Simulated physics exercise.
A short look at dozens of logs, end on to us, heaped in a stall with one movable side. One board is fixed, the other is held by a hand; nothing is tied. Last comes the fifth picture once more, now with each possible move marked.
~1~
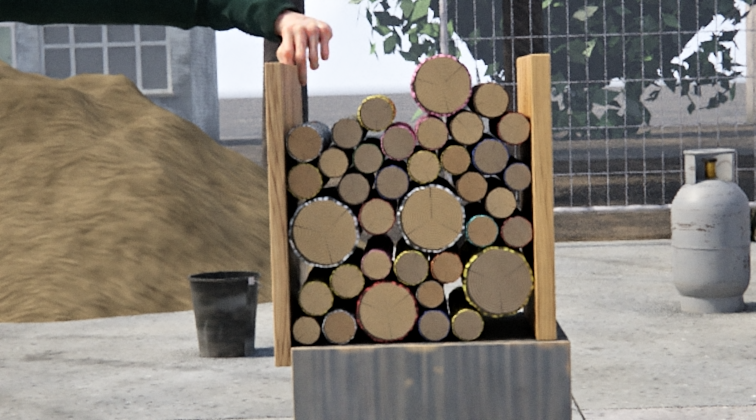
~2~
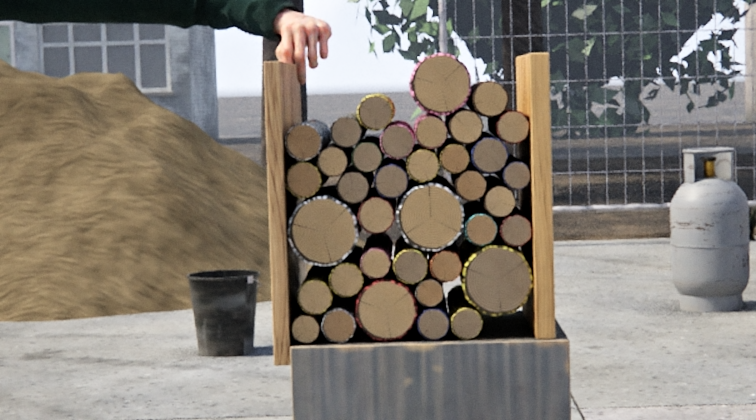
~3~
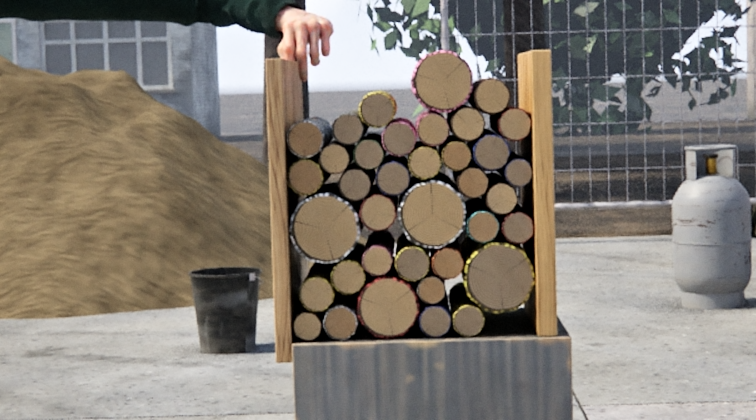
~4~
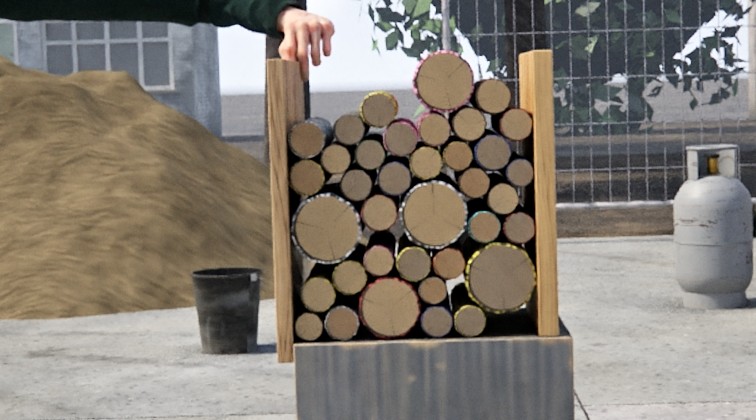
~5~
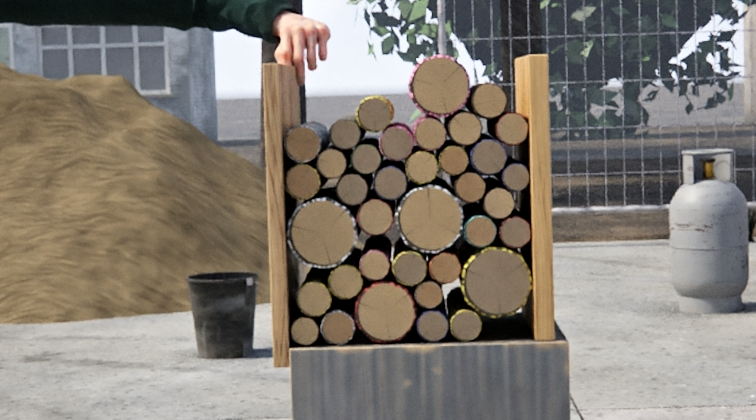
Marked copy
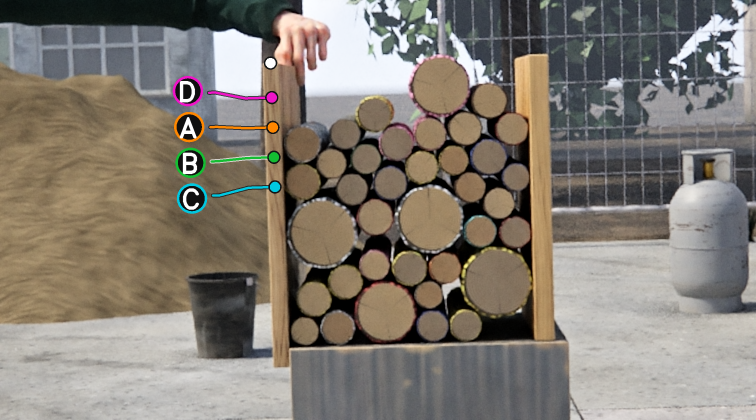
A stack of round, tan-ended logs, some rimmed in yellow, pink or white, fills a space between two upright wooden boards on a grey block, seen from straight in front outdoors. A sand heap and black bucket sit left, a grey gas cylinder right, with a wire fence and leaves behind. A dark-sleeved hand rests atop the left board, and nothing moves except the view, which shakes slightly.
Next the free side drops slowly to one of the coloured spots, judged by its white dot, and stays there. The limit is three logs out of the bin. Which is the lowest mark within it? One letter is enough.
Lower it to C and no more.
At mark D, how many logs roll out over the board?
The count is none.
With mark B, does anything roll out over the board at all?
No.
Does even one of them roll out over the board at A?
No.
On the marked copy, A at (273, 127); B at (274, 157); C at (275, 187); D at (272, 97); the white dot at (271, 63).
Taking C. A third of the way, top of the board (281, 120).
Two thirds of the way, top of the board (284, 185).
When it is over, top of the board (284, 187), none out over the board.
As for the rest, A none out over the board; B none out over the board; D none out over the board.
